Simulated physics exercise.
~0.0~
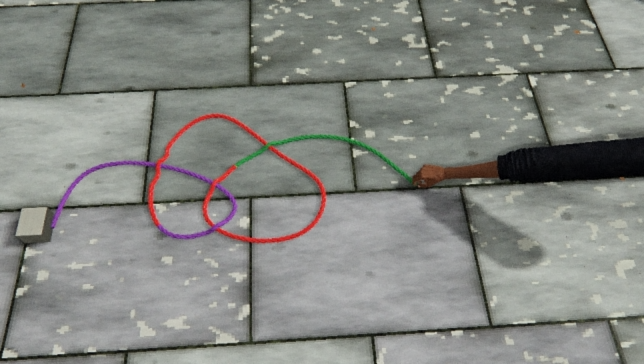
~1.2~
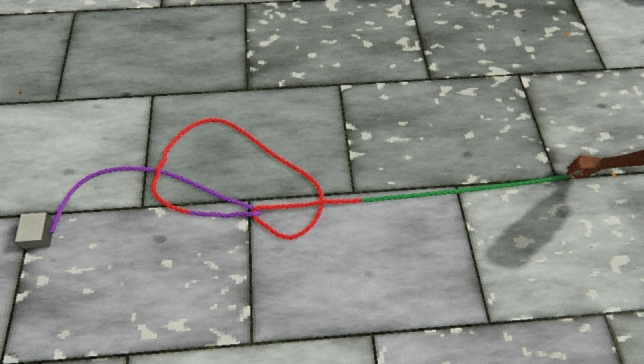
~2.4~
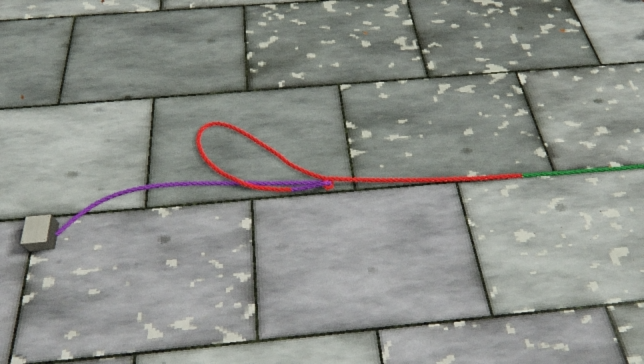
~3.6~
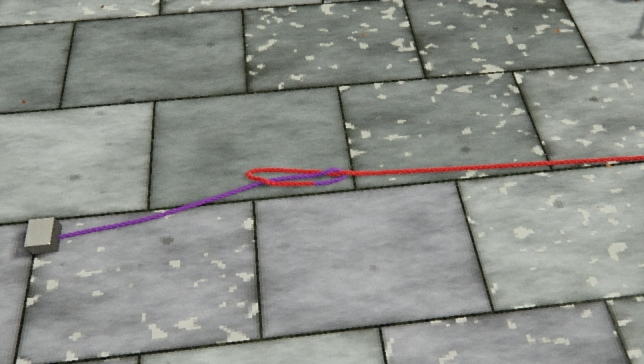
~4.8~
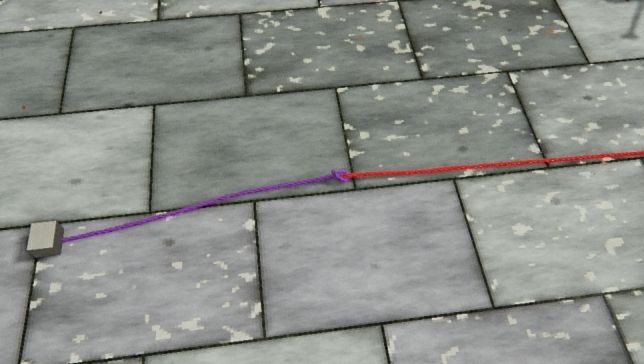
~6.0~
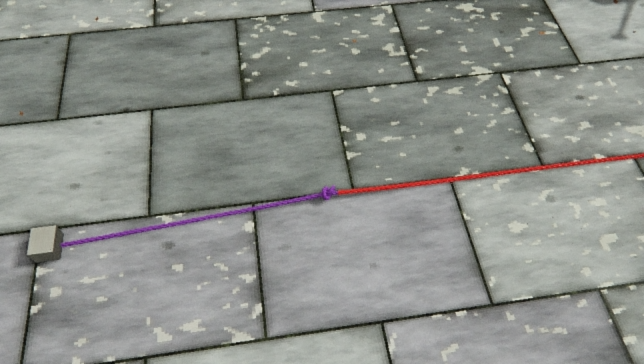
A hand gripped the green end of a looped purple, red and green rope on stone paving and pulled it right, away from a small block holding the other end; the loops shrank and tightened into a small knot in the straightened rope.
